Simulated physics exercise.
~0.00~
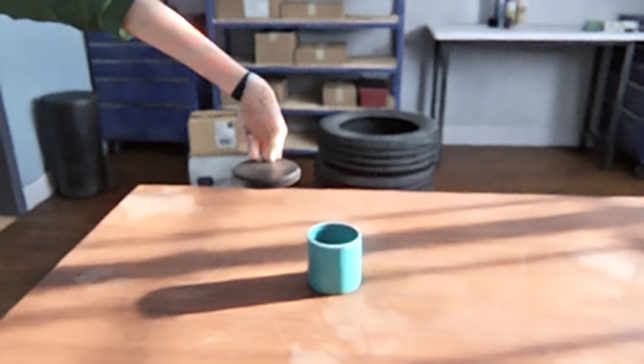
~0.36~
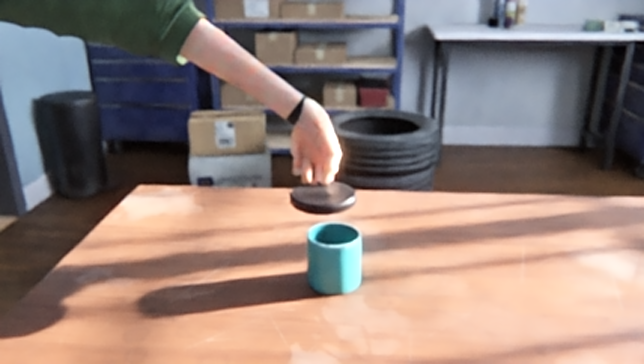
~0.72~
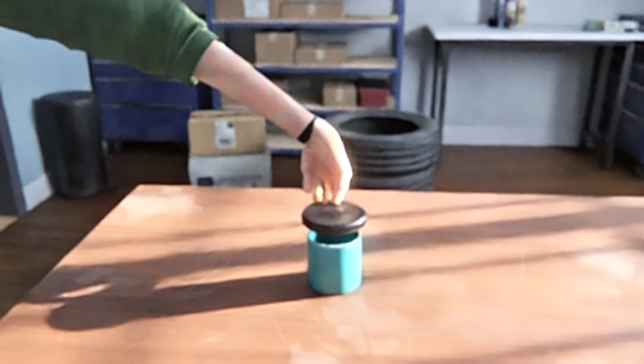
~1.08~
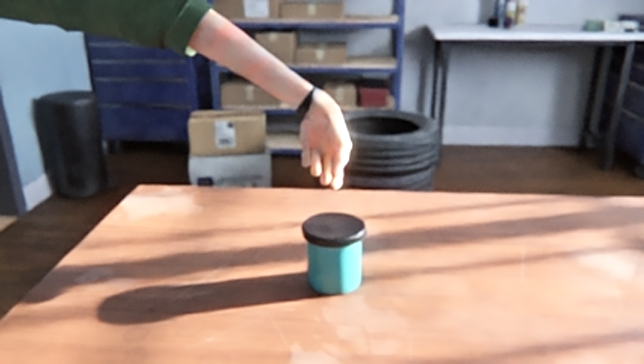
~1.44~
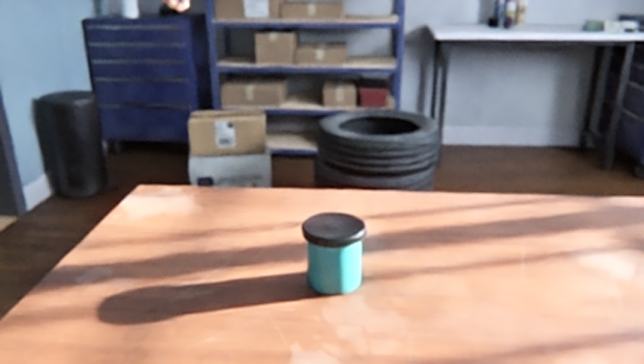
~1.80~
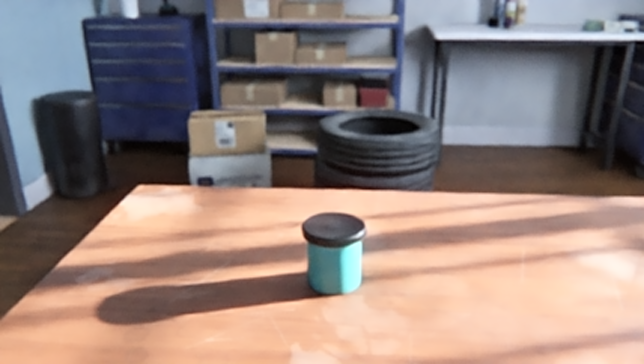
In a workshop, a hand lowering a flat black disc onto an open teal container, then withdrawing, leaving it covering the top.
